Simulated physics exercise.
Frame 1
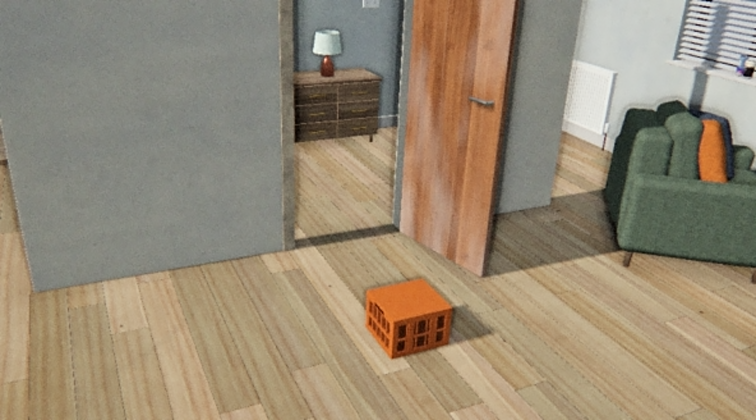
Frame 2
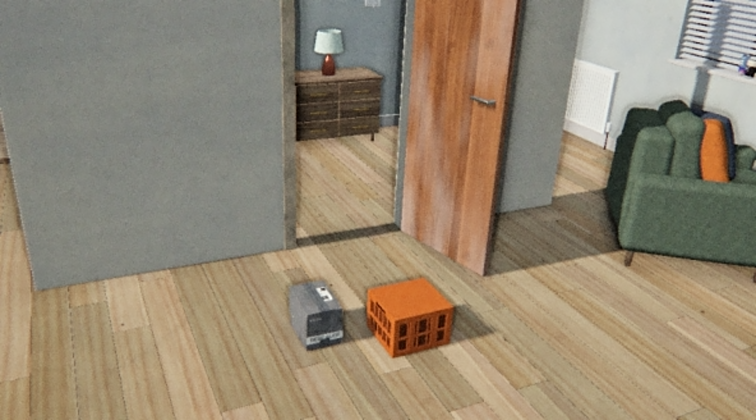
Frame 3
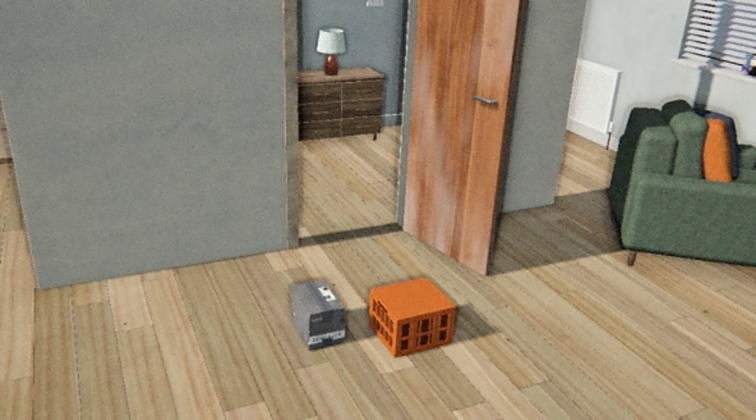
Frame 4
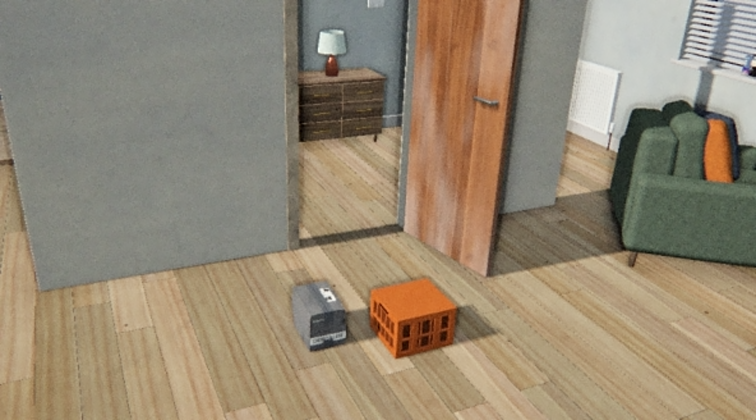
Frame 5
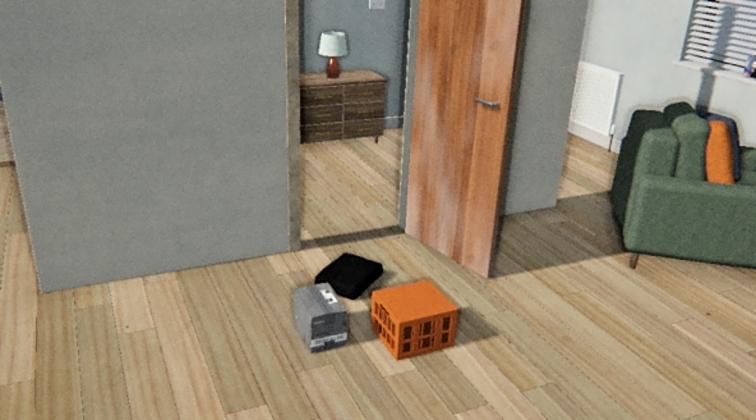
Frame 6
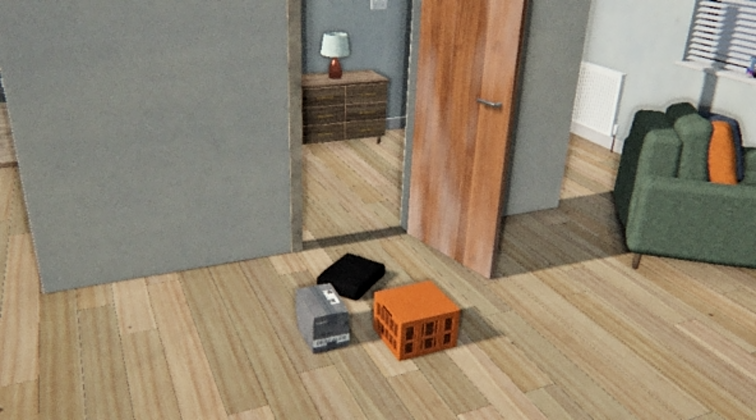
A grey parcel appears on the wooden floor to the left of an orange crate, in front of a wide-open door. Later a black cushion appears behind them, nearer the doorway, and the three objects sit motionless while the door stays still.
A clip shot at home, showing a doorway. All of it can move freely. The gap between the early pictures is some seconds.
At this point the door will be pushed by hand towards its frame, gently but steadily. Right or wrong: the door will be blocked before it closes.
Wrong.
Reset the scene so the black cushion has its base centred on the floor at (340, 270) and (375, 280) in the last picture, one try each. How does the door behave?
Well, on try one it is halted early, and on try two it completes its arc.
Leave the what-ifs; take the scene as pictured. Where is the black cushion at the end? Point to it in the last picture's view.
Around (292, 269).
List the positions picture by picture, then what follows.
The first picture shows door wide open and still; orange crate (408, 318).
The second picture shows door wide open and still; orange crate (409, 317); grey parcel (315, 315).
The third picture shows door wide open and still; orange crate (411, 316); grey parcel (318, 314).
The fourth picture shows door wide open and still; orange crate (412, 317); grey parcel (319, 315).
The fifth picture shows door wide open and still; orange crate (413, 319); grey parcel (320, 317).
The sixth picture shows door wide open and still; black cushion (351, 276); orange crate (415, 320).
Then, 1.20 s after the last picture, open by 54°.
Then, 1.60 s after the last picture, open by 32°; black cushion slid a little near (316, 272).
At rest, open by 0°; moved from the start, black cushion; the other 2 in place. Seen from the same camera at the end, black cushion near (292, 269).
